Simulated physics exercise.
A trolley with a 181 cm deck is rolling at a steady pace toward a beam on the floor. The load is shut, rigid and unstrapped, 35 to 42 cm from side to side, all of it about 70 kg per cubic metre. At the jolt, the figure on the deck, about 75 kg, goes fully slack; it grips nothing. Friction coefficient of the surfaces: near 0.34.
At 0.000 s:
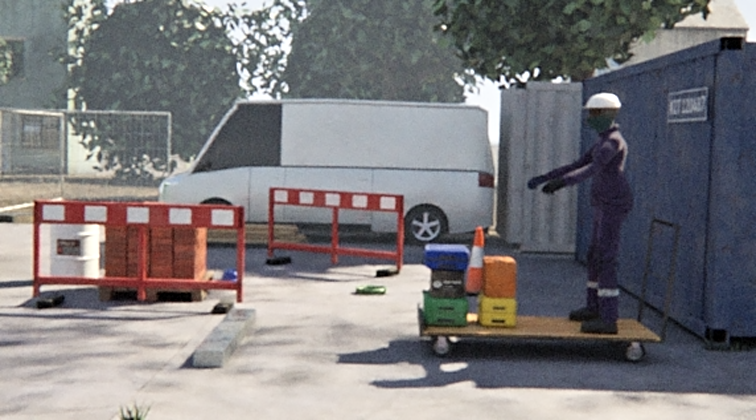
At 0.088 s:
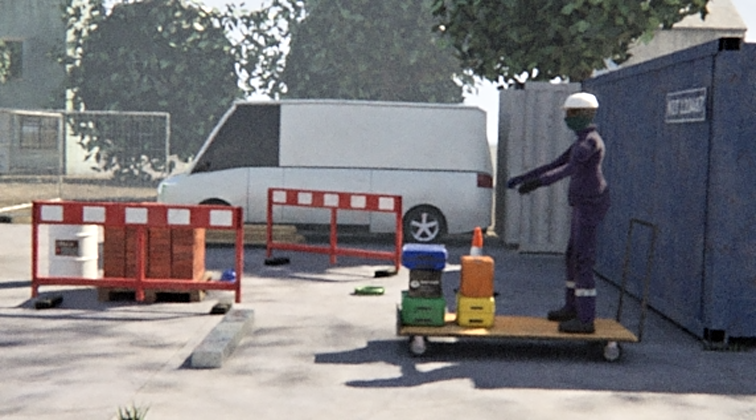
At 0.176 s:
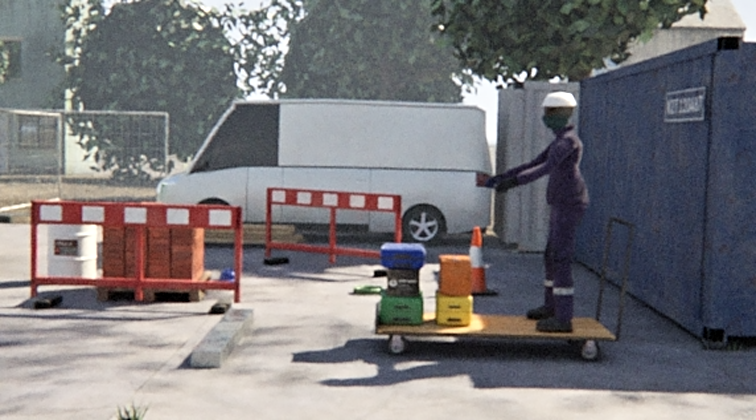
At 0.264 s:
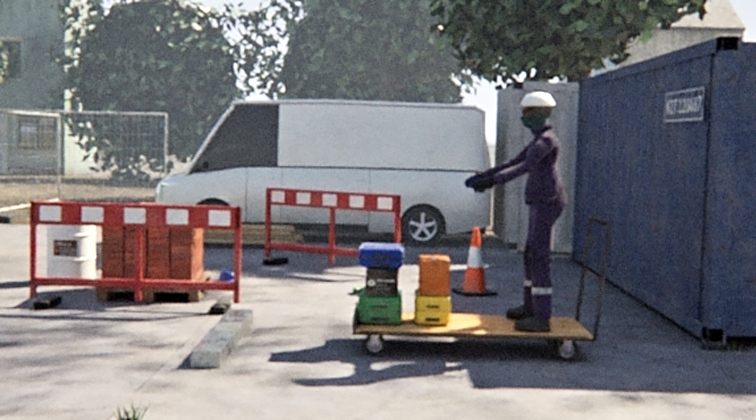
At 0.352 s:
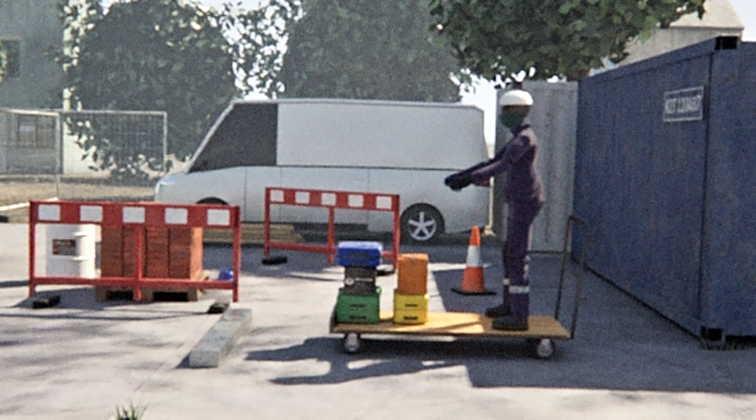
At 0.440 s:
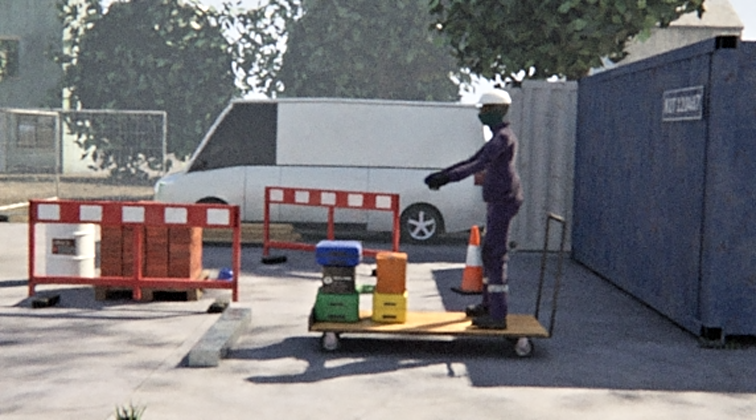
In a paved yard, a flatbed trolley rolling left past a traffic cone, carrying coloured cases and a standing helmeted figure, arms outstretched.
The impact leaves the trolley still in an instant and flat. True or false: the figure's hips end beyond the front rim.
False.
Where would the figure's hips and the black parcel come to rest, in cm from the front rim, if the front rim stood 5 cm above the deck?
With that rim, the hips stay 60 cm behind and black finishes 60 cm past.
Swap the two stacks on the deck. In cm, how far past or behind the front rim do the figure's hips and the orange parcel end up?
Then hips 60 behind, orange 100 past.
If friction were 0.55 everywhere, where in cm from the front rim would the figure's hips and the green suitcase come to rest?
That puts hips at 70 behind, green at 20 behind.
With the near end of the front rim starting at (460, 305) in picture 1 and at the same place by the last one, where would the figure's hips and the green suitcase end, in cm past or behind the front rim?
In that run the hips finish 30 cm beyond the rim while green stops 20 cm short of it.
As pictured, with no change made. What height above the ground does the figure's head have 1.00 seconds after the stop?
Some 50 cm up.
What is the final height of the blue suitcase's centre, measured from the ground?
Near 10 cm above the ground.
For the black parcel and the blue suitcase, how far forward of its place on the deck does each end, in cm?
Ahead by: Black 90, blue 150 (cm).
The wheels strike at 0.81 s.
After 1.36 s the figure's hips are 68 cm behind the rim, near (311, 261) in the last picture's view.
After 1.81 s the figure's hips are 54 cm behind the rim, near (294, 274) in the last picture's view.
By 2.8 s, past the rim, black parcel, orange parcel and blue suitcase; behind it, green suitcase, yellow suitcase and the figure's hips.
